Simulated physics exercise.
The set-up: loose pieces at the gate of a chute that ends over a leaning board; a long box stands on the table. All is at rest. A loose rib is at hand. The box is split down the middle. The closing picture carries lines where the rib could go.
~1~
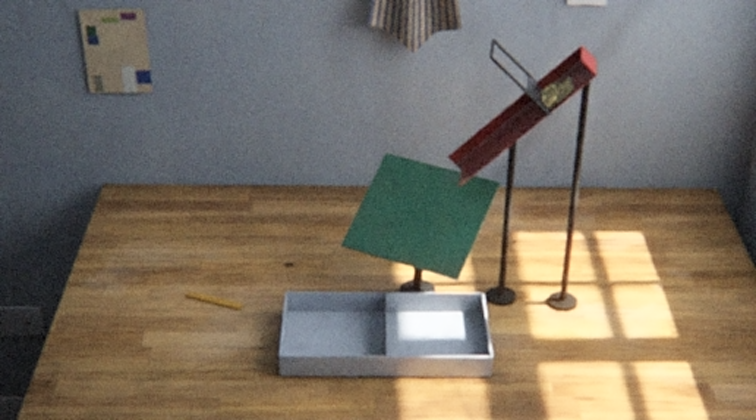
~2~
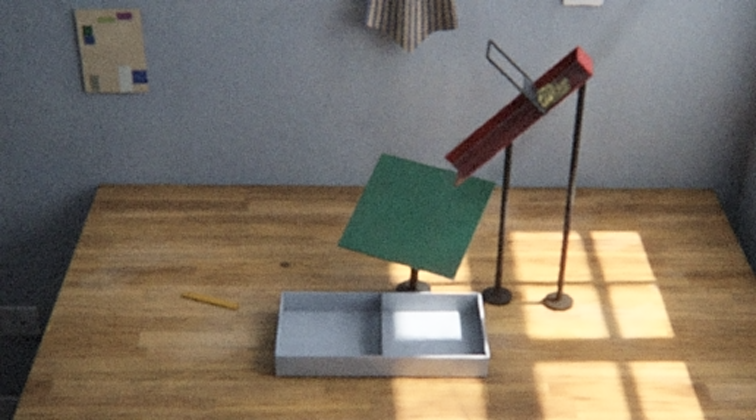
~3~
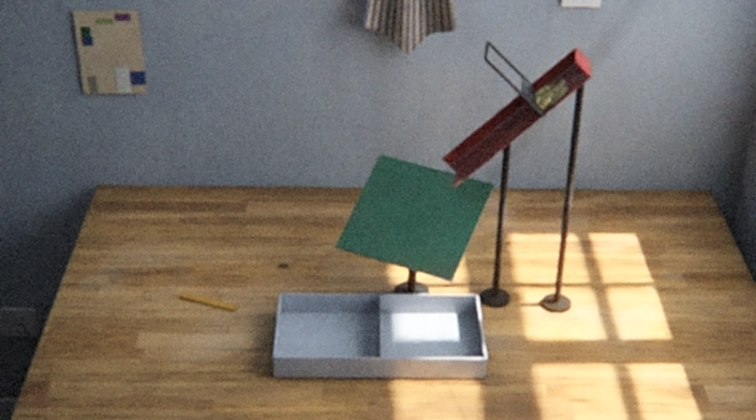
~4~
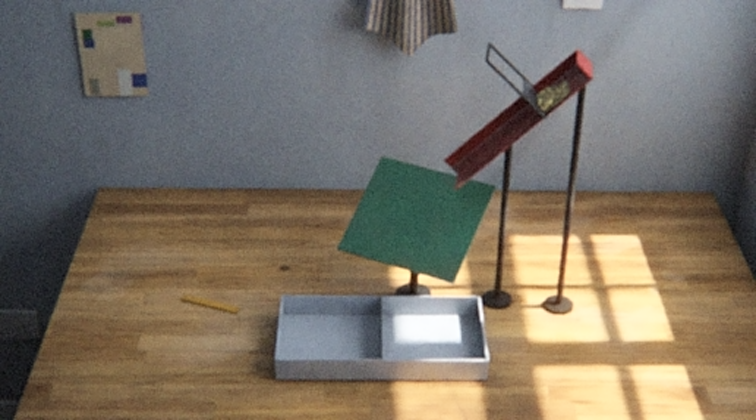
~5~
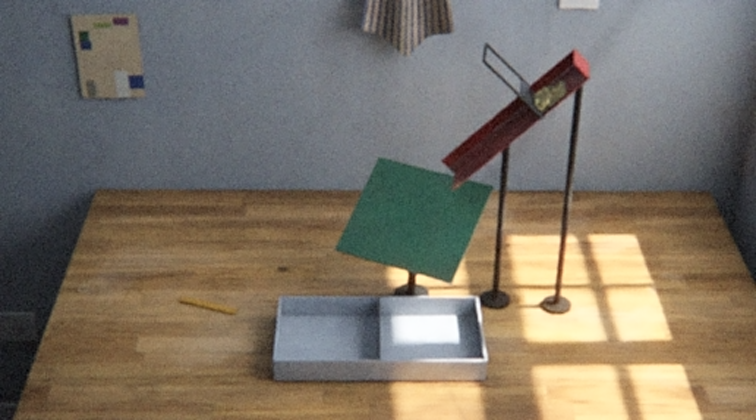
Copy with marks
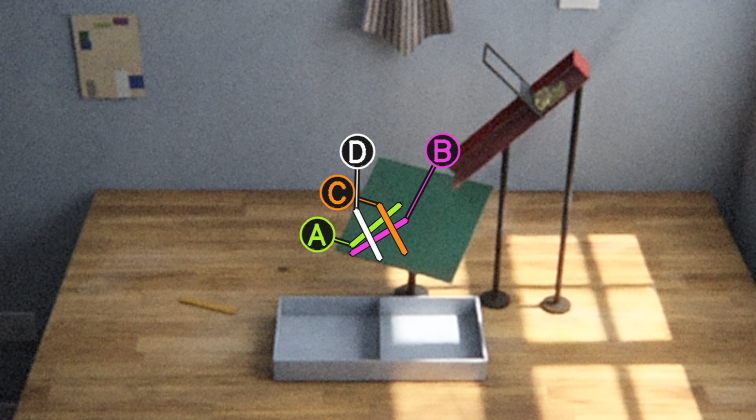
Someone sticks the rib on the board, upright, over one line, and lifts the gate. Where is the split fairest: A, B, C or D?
The best line is D.
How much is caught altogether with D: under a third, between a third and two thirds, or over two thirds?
It is over two thirds.
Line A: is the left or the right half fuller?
More lands on the left.
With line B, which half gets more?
Left.
On the marked copy, line A from (399, 205) to (352, 244); line B from (405, 220) to (352, 253); line C from (379, 205) to (404, 252); line D from (356, 211) to (379, 258).
With A, of what is caught, nearly all in the left half, a stray few in the right.
With B, of what is caught, most in the left half, a small part in the right.
With C, of what is caught, about a quarter in the left half, most in the right.
With D, of what is caught, about half in the left half, about half in the right.
